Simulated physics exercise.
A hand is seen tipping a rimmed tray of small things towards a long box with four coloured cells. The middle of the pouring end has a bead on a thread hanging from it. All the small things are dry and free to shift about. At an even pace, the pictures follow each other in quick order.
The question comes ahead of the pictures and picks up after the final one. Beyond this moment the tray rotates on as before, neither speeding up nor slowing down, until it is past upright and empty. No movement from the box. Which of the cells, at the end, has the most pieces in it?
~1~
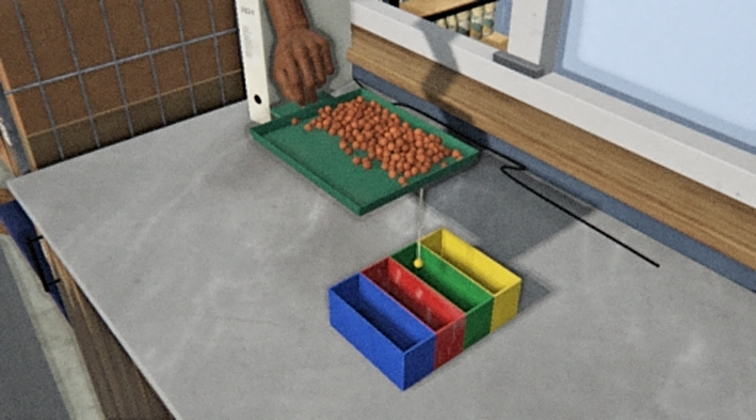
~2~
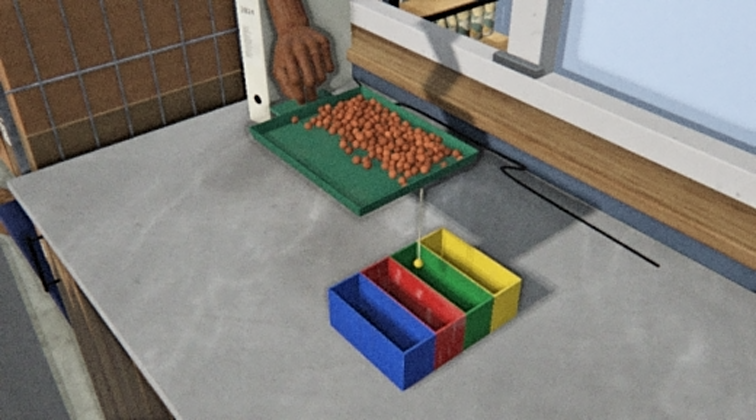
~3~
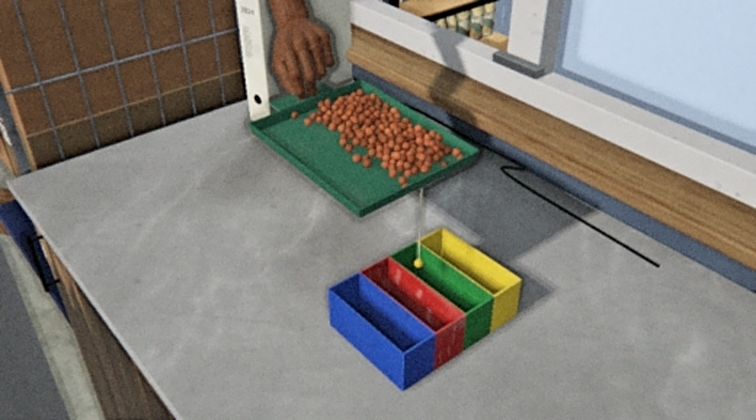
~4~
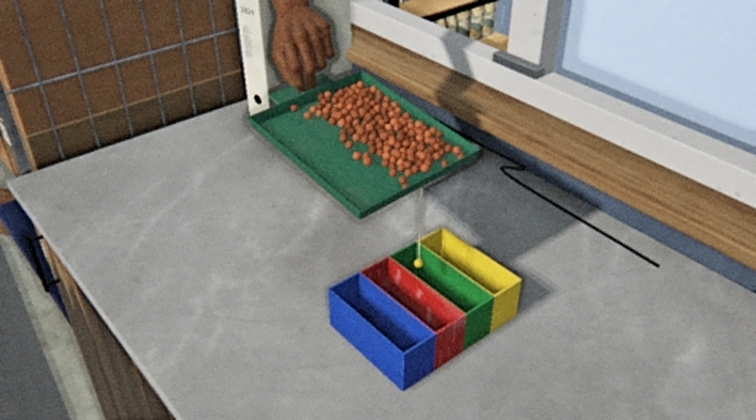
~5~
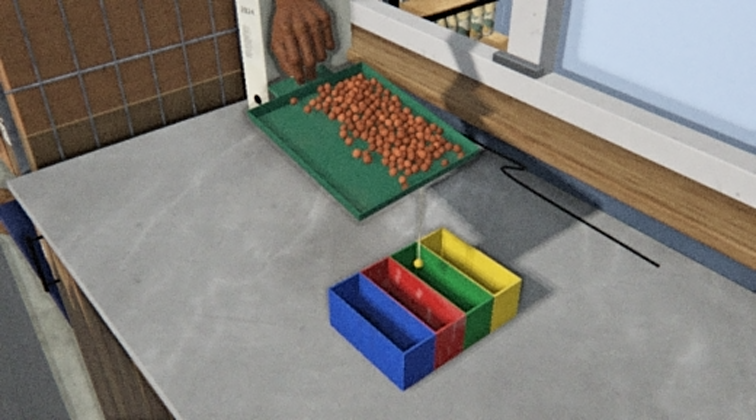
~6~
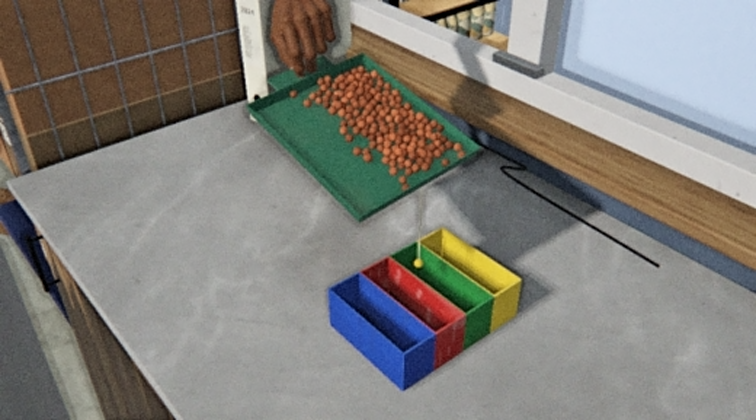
The blue cell has the most pieces in it.
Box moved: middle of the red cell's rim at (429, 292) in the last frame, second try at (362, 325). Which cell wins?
For the first position it is that blue cell, and for the second it is that green cell.
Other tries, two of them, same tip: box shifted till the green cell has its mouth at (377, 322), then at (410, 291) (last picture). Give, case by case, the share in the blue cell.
About 0 per cent first, then about 10 per cent.
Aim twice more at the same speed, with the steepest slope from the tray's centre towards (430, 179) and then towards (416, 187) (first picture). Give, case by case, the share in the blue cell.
First heading 0 %, second heading 10 %.
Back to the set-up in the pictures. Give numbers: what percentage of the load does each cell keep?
The blue cell gets about 50, the red cell about 30, the green cell about 10 and the yellow cell about 0.
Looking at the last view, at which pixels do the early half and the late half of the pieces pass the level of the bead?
Near (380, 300) and later near (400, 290).
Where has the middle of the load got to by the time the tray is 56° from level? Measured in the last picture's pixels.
The middle of the pieces sits at roughly (389, 162).
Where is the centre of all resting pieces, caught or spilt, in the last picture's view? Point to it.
Near (397, 347).
Soon, tray tipped steeply; nearly all on the tray; a stray few in the blue cell; a stray few in the red cell; a stray few falling or outside the box.
A while on, tray tipped right over; most on the tray; a small part in the blue cell; a stray few in the red cell; a stray few falling or outside the box.
Towards the end, tray tipped past a quarter turn; about half in the blue cell; about a quarter in the red cell; a small part in the green cell; a stray few in the yellow cell; about a quarter falling or outside the box.
Finally, tray tipped past a quarter turn; about half in the blue cell; about a quarter in the red cell; a small part in the green cell; a stray few in the yellow cell; about a quarter outside the box.
